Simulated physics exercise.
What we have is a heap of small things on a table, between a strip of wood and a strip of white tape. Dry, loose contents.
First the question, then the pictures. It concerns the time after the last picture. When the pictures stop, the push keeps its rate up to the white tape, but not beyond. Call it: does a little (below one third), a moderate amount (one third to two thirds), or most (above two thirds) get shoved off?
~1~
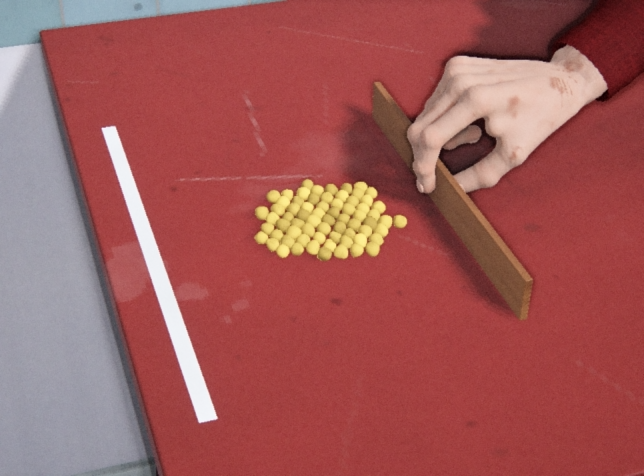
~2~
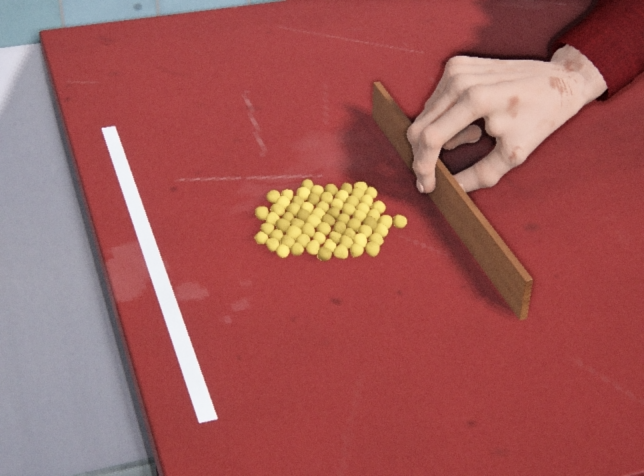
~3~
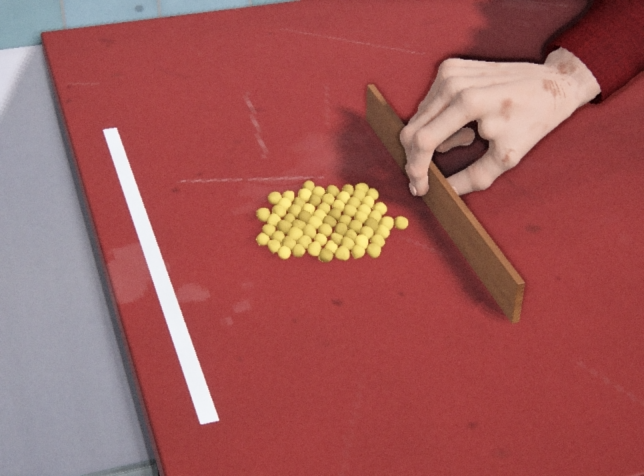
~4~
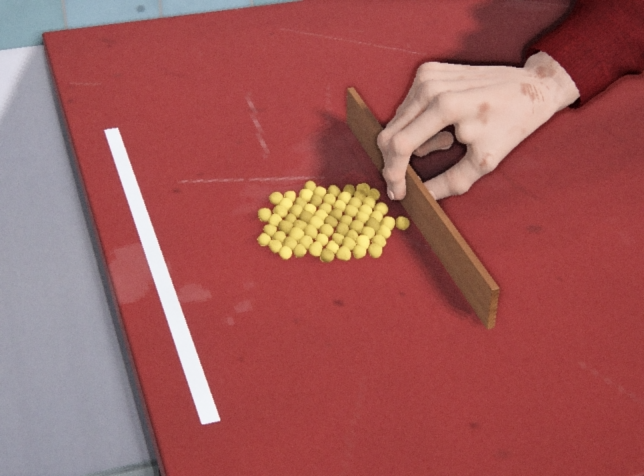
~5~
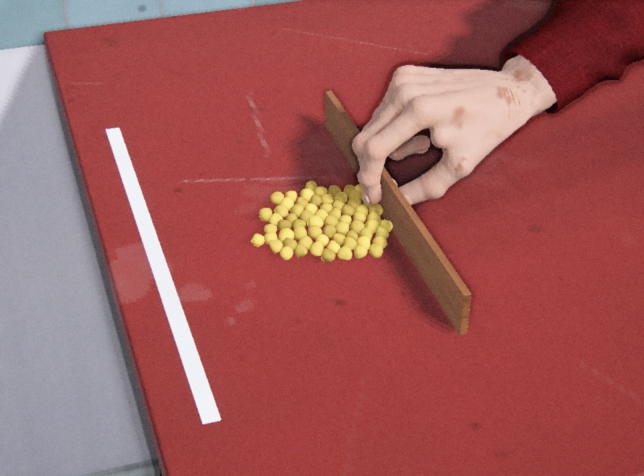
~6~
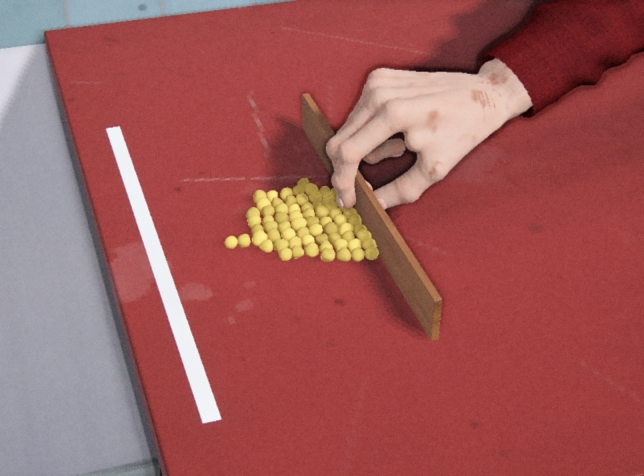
A moderate amount, one third to two thirds.
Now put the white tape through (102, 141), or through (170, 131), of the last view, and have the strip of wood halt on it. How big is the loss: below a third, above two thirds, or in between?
Try 1 - more than two thirds; try 2 - below one third.
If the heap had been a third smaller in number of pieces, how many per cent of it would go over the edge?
About 30 %.
Shortly afterwards, strip of wood still moving, near (252, 201); heap all on the table, its front near (144, 253).
Next, strip of wood stopped at the white tape; heap near half over the edge.
In the end, strip of wood stopped at the white tape; heap near half over the edge.
